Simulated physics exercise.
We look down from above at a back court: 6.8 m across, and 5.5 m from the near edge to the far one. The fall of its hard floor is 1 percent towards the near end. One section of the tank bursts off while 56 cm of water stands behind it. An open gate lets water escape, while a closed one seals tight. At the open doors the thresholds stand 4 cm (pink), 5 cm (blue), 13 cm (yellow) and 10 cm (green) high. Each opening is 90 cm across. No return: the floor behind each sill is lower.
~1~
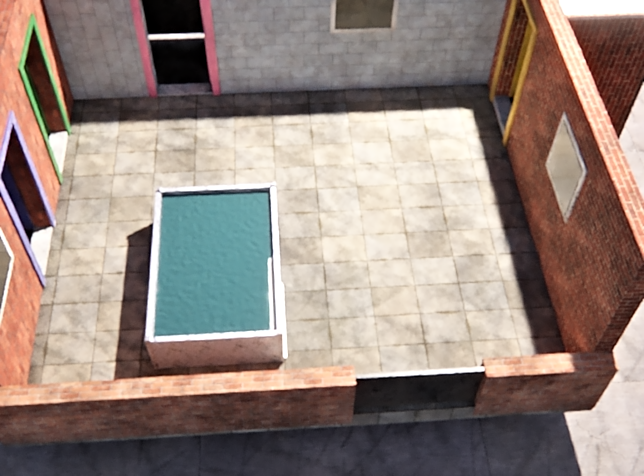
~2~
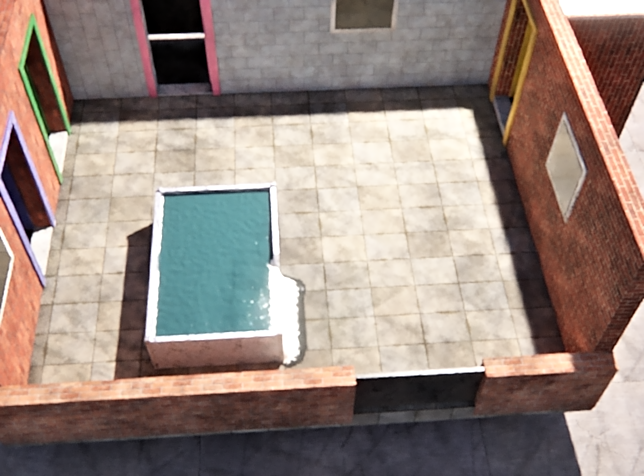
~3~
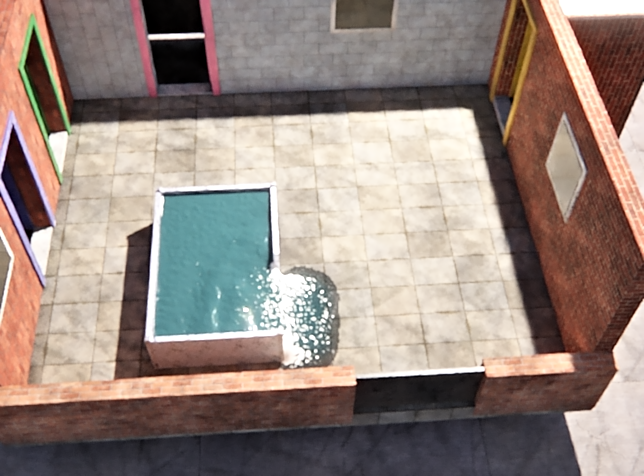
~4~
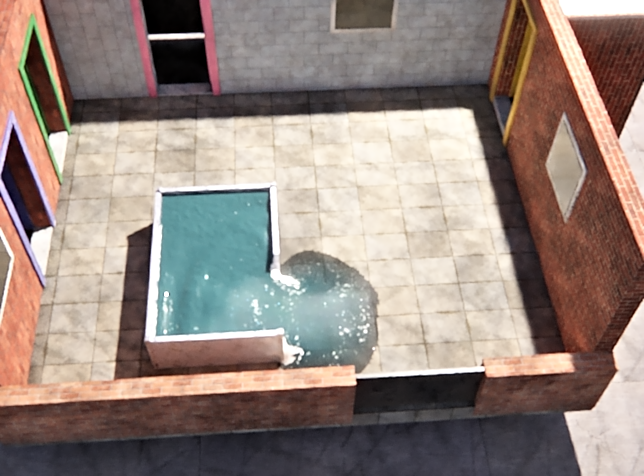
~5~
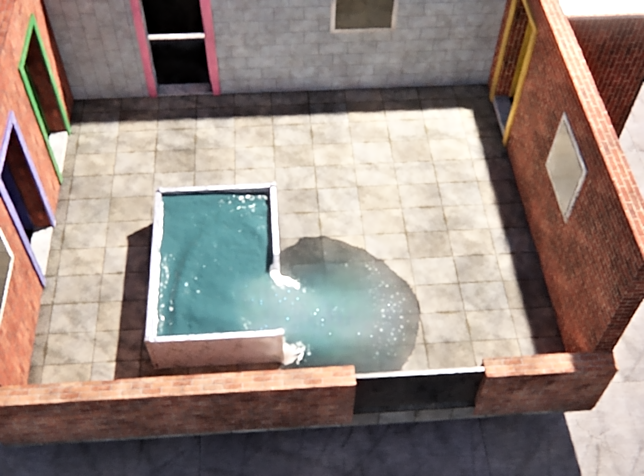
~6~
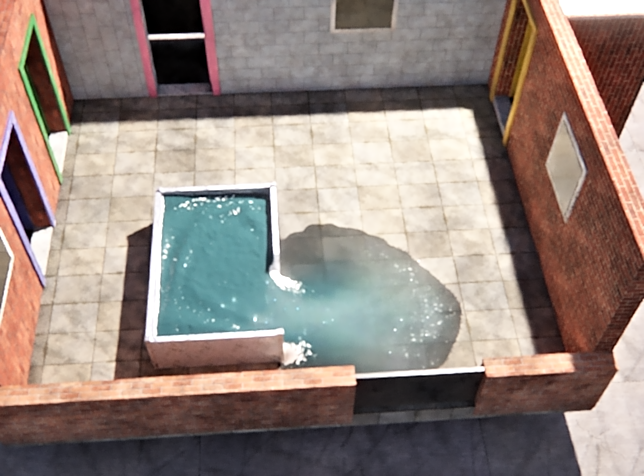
Water burst through the lower right side of a full tank in a walled courtyard, splashed onto the pale paving, then spread rightward in a widening pool as the tank's level dropped slightly.
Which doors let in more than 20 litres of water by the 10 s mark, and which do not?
By then, the pink door does not, the blue door does not, the yellow door does not, the green door does not.
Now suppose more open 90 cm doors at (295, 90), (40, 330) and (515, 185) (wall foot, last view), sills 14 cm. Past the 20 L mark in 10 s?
Check each in turn: The first fails, the second fails, the third fails.
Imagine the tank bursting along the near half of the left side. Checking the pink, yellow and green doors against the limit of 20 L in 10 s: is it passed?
So pink tops it, yellow stays lower, green stays lower.
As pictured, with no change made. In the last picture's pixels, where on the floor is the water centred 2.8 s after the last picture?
The water's centre sits at about (371, 283).
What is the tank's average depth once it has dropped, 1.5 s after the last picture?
Some 29 cm on average.
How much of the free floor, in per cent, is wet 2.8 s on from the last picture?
Around 40 per cent.
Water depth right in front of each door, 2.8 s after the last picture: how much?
Measured in centimetres, the pink door gives 0, the blue door 0, the yellow door 5 and the green door 0.
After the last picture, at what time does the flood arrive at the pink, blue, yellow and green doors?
The front reaches pink at 5.0 s, blue at 8.0 s, yellow at 2.0 s, green at 6.5 s.
Then, 0.7 s after the last picture water covers 25 % of the floor and is deepest (32 cm) near (290, 335); pink door not reached, blue door not reached, yellow door not reached, green door not reached.
Then, 1.5 s after the last picture water covers 30 % of the floor and is deepest (40 cm) near (565, 370); pink door not reached, blue door not reached, yellow door not reached, green door not reached.
Then, 2.8 s after the last picture water covers 40 % of the floor and is deepest (25 cm) near (541, 384); pink door not reached, blue door not reached, yellow door 5 cm at the sill, 0 L in, green door not reached.
Then, 5.3 s after the last picture water covers 60 % of the floor and is deepest (17 cm) near (484, 87); pink door 3 cm at the sill, 0 L in, blue door not reached, yellow door 10 cm at the sill, 2 L in, green door not reached.
Then, 9.3 s after the last picture water covers 95 % of the floor and is deepest (12 cm) near (62, 179); pink door 3 cm at the sill, 0 L in, blue door 7 cm at the sill, 3 L in, yellow door 8 cm at the sill, 4 L in, green door 10 cm at the sill, 0 L in.
